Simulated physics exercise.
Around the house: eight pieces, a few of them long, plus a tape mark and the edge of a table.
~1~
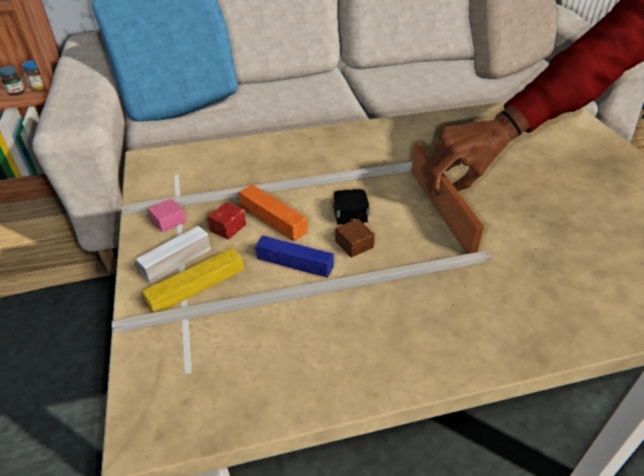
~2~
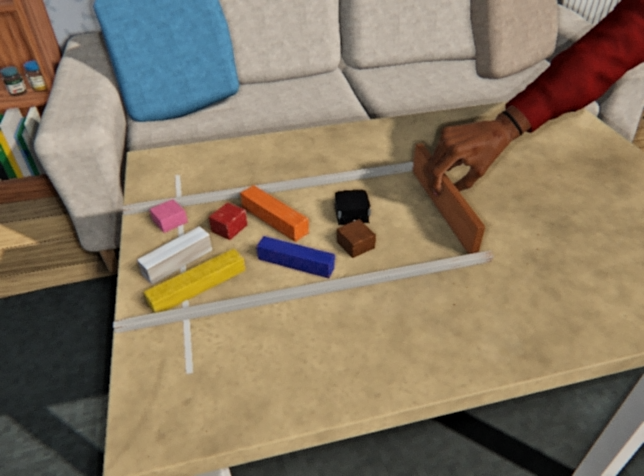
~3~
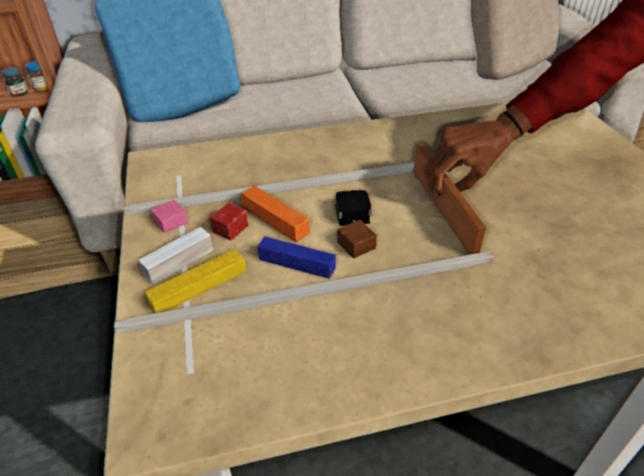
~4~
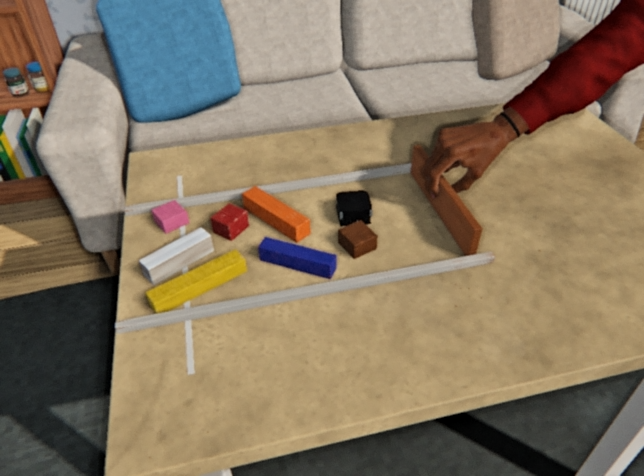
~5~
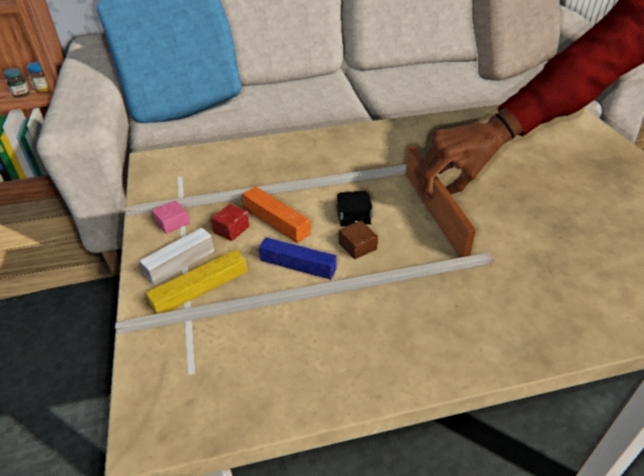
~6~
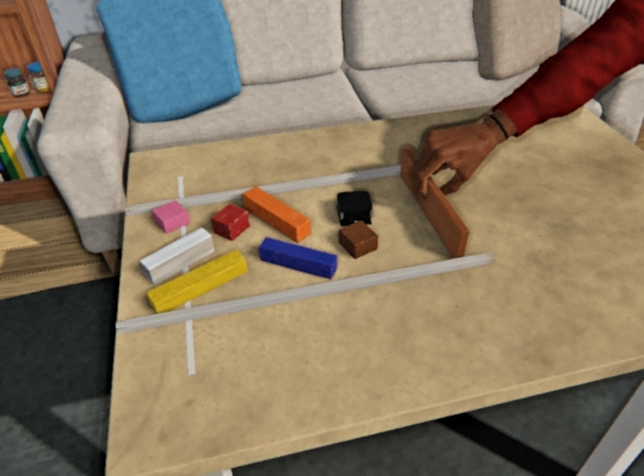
On a wooden table, a hand slides an upright board slightly left toward colourful blocks.
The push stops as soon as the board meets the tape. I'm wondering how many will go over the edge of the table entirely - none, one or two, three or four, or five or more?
I'd say three or four of them.
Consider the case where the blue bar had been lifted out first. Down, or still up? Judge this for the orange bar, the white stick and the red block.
So the orange bar keeps its place, the white stick goes down and the red block goes down.
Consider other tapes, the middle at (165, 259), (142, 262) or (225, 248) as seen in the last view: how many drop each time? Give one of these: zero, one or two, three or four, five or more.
Going tape by tape, I get more than four, then five or more, then no fall at all.
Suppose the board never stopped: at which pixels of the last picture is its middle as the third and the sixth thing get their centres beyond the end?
First roughly (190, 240), later roughly (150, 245).
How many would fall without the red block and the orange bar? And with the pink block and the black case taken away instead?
2 in the first case and 1 in the second.
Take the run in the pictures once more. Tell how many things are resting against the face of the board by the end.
3 of them.
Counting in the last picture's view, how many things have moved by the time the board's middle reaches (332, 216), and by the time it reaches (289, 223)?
That makes 3 at the first spot and 6 at the second.
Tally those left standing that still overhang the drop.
Counting them gives 0.
Soon after, none off yet; pink block at rest near (171, 217); white stick at rest near (179, 256); yellow bar at rest near (199, 282).
Then, none off yet; pink block at rest near (171, 217); white stick at rest near (179, 256); yellow bar moved a little near (169, 288).
At rest, the number that fall off is three or four; fallen, red block, yellow bar, white stick and pink block.
